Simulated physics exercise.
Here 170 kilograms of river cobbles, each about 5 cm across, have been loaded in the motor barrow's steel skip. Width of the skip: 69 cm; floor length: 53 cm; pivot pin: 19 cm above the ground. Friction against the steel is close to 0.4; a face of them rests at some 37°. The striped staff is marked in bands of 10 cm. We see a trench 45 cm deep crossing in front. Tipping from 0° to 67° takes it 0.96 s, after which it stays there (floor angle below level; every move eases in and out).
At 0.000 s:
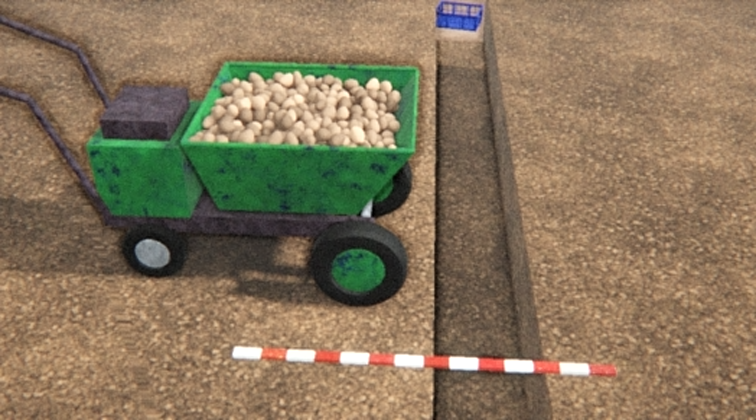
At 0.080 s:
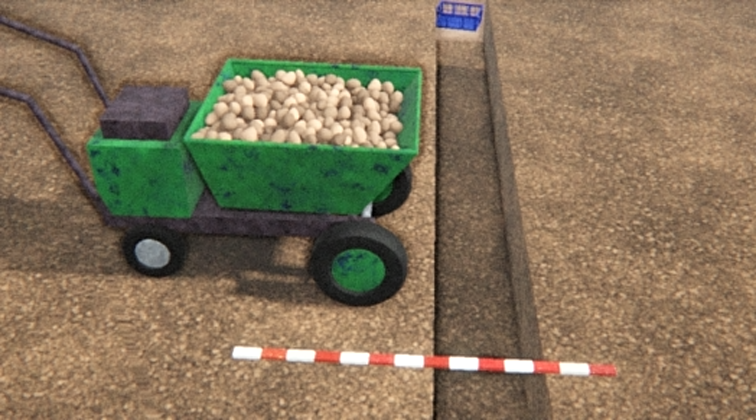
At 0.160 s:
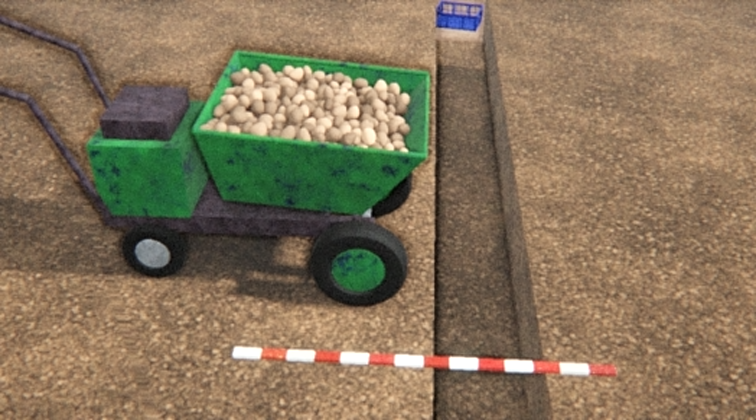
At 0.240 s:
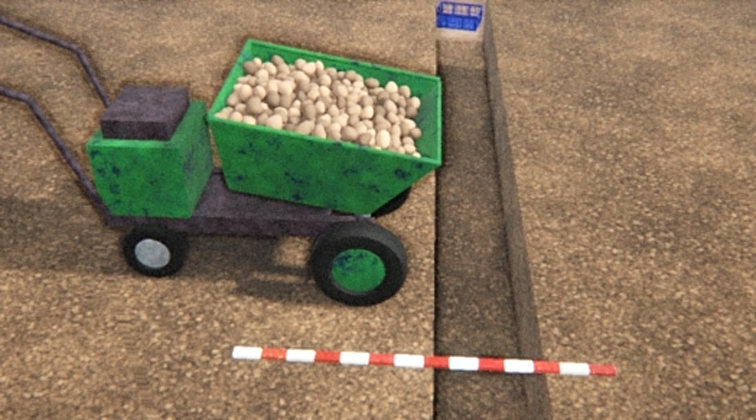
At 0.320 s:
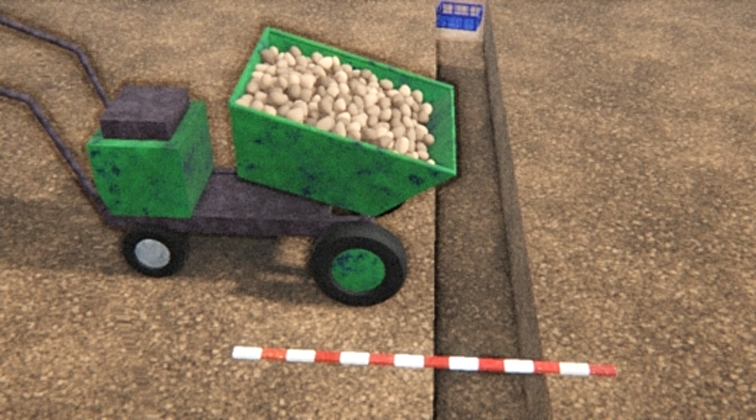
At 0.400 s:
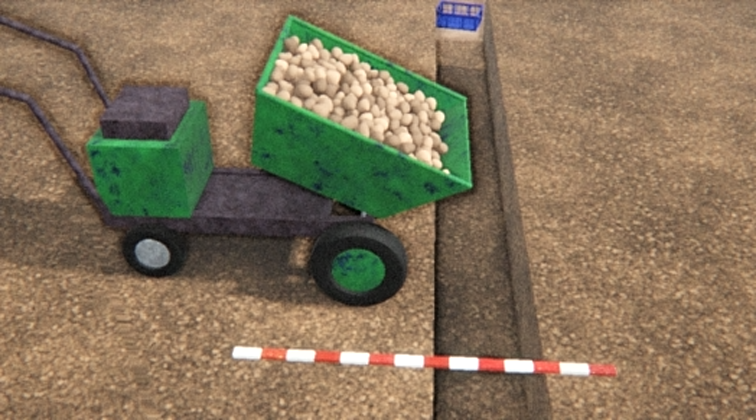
Beside a trench in brown ground, a green skip full of stones tilts steadily rightward.
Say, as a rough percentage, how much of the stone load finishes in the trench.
Roughly 44 out of 100.
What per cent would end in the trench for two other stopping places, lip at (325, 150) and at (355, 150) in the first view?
Result: Close to 85 then close to 80 per cent.
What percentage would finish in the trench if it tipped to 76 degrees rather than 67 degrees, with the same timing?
It would be near 50 per cent.
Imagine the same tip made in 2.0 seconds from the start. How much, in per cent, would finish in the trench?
Roughly 55 per cent.
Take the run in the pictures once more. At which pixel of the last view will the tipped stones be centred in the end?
Centre estimate: Around (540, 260).
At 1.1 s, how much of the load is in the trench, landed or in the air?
5 per cent or so by then.
After 0.7 s the floor is at 57°; 100 % in the skip; the foremost stones are at (503, 199).
After 1.1 s the floor is at 67°; 70 % in the skip, 6 % in the trench, 24 % past the trench; the foremost stones are at (617, 267).
After 1.4 s the floor is at 67°; 40 % in the skip, 12 % in the trench, 48 % past the trench; the foremost stones are past the picture's edge.
After 3.4 s the floor is at 67°; 9 % in the skip, 44 % in the trench, 47 % past the trench; the foremost stones are past the picture's edge.
